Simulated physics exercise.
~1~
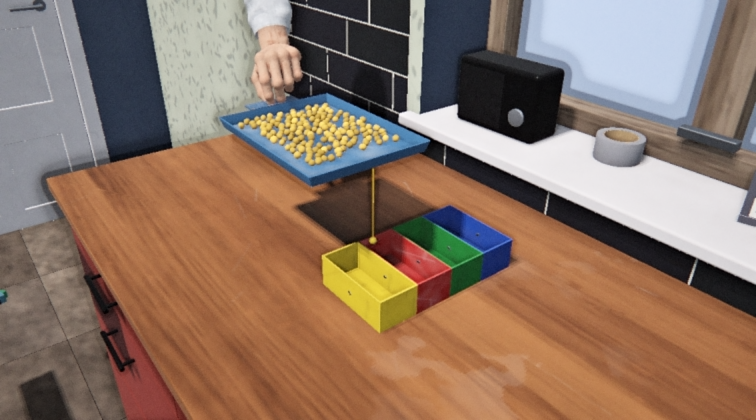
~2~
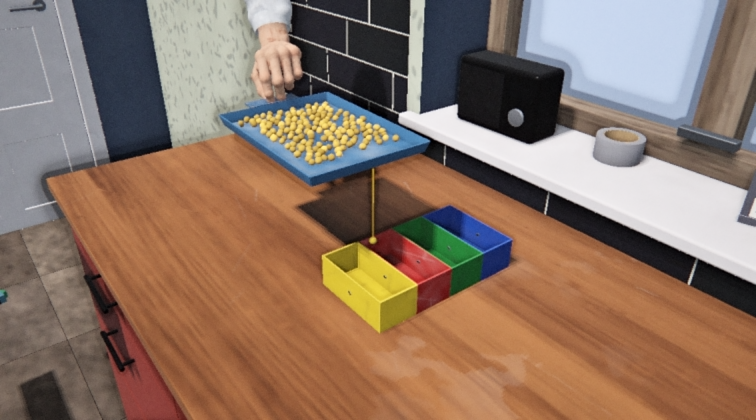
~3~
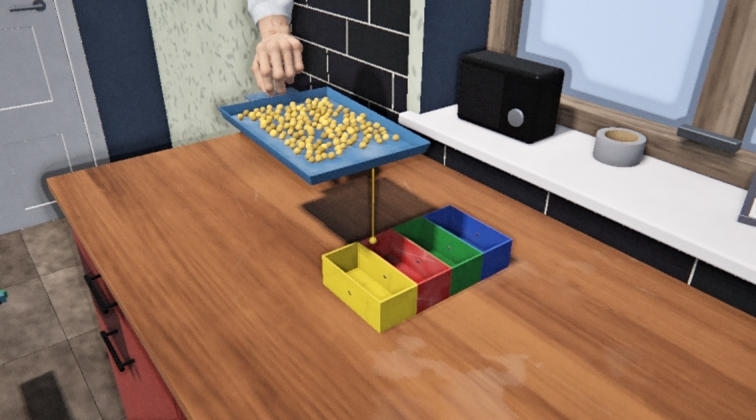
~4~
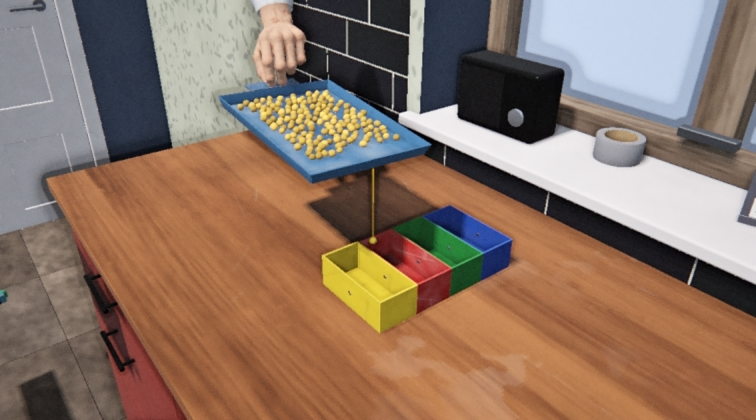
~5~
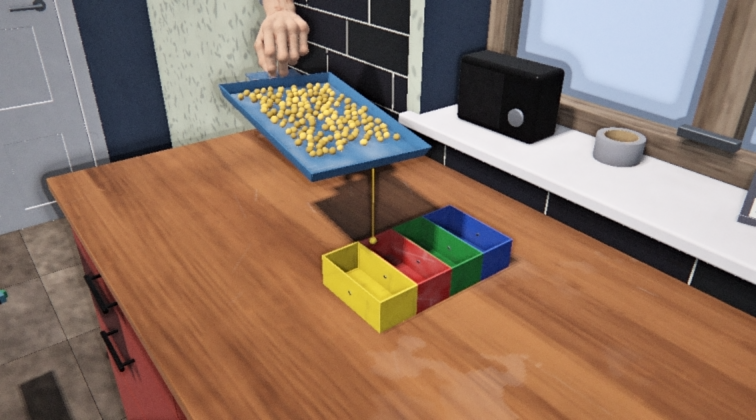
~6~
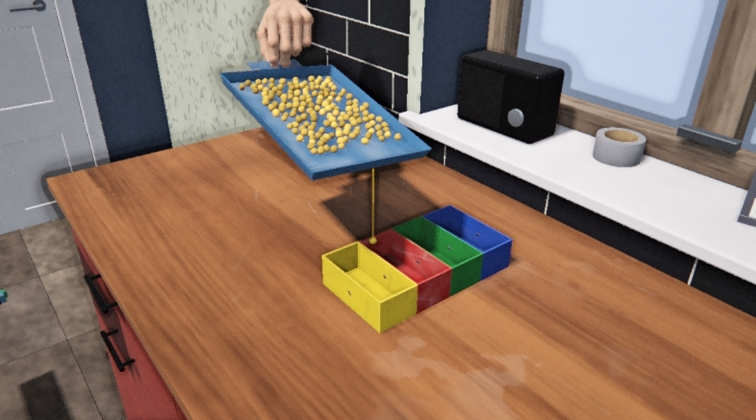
In this clip, a hand at the far end of a blue tray of small yellow balls gradually raises that end, tilting the tray toward the viewer above yellow, red, green and blue compartments, while the balls stay bunched together.
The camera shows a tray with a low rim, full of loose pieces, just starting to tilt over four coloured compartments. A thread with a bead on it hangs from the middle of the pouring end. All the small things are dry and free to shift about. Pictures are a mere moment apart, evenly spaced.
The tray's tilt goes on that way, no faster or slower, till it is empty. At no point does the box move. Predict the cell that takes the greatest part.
I would say the green cell.
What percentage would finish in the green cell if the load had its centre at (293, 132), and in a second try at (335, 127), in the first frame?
It would be roughly 60 per cent for the first and roughly 70 per cent for the second.
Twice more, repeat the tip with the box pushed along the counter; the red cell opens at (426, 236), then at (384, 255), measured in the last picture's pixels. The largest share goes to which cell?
Try 1: The red cell. Try 2: Green.
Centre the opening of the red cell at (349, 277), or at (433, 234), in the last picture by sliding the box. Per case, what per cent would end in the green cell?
First position: Some 10 %; second position: Some 0 %.
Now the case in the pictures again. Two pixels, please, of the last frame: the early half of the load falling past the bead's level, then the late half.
Earlier portion about (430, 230); later portion about (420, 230).
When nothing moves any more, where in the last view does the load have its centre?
Close to (432, 264) in the last view.
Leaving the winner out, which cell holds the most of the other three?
Second: The cell in red.
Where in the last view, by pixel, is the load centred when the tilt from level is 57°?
Close to (399, 141).
Soon, tray tipped steeply; most on the tray; a stray few in the green cell; a small part falling or outside the box.
A while on, tray tipped right over; about a third on the tray; about a third in the green cell; a small part in the red cell; a stray few in the blue cell; about a quarter falling or outside the box.
Towards the end, tray tipped past a quarter turn; most in the green cell; about a quarter in the red cell; a small part in the blue cell; a stray few falling or outside the box.
Finally, tray tipped past a quarter turn; most in the green cell; about a quarter in the red cell; a small part in the blue cell; none in the yellow cell; a stray few outside the box.
